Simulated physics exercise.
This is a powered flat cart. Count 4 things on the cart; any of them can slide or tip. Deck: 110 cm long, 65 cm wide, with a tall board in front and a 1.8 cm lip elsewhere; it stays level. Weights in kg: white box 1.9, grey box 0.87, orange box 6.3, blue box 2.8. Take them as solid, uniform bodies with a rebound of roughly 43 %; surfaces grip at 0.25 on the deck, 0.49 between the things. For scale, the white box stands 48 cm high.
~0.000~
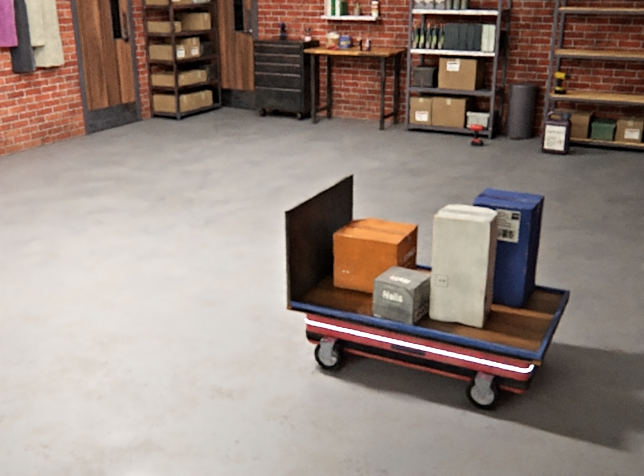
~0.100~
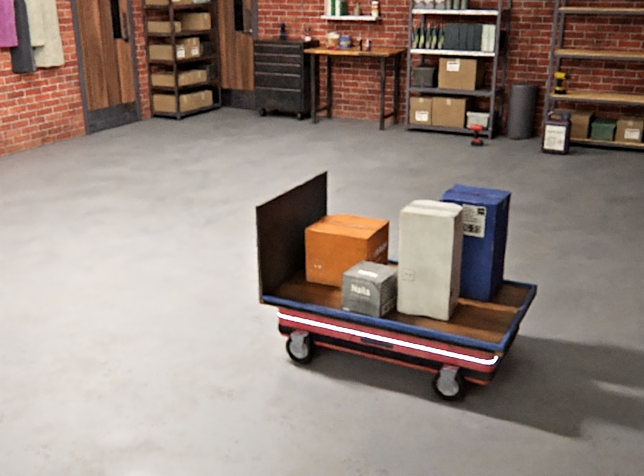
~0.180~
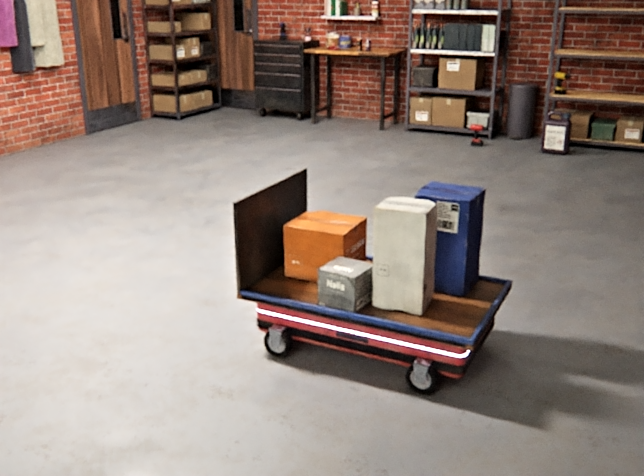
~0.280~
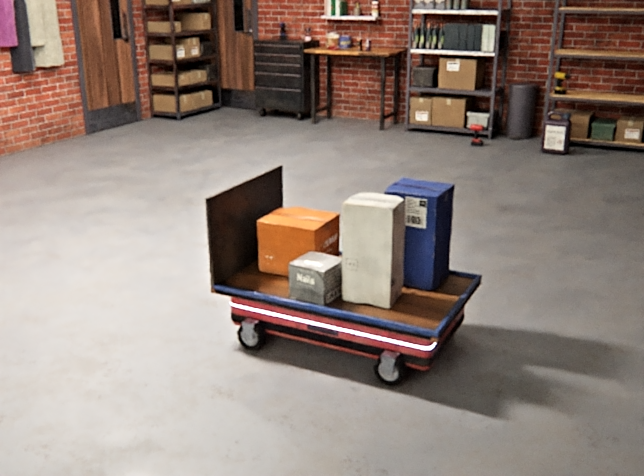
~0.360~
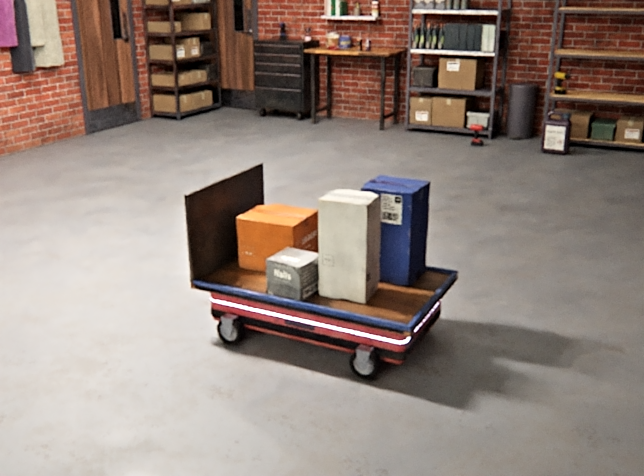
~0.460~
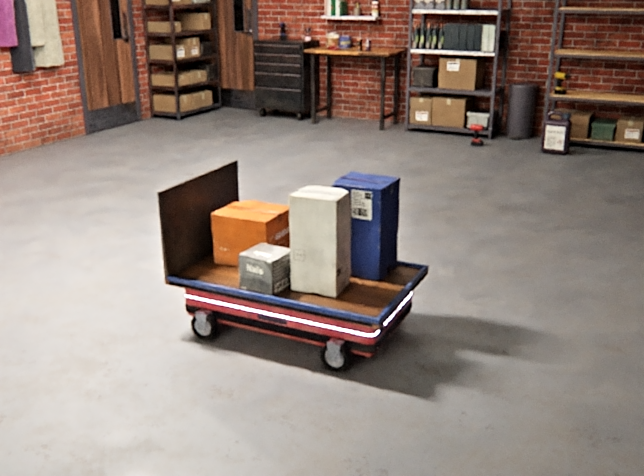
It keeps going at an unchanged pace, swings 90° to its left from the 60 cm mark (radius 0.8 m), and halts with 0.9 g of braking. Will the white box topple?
The white box keeps standing.
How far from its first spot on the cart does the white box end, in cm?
Some 30 cm.
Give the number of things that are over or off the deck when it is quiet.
That comes to 0.
After 0.86 s, cart has run 129 cm, turned 39°; white box slid 7 cm near (204, 238); grey box slid 14 cm; orange box slid 11 cm.
After 1.56 s, cart has run 227 cm, turned 90°; white box slid 10 cm near (13, 313); grey box slid 10 cm; orange box slid 8 cm.
At rest (2.4 s), not toppled but over 10 cm from the start, white box, grey box and blue box; the last one in place, give or take 10 cm.
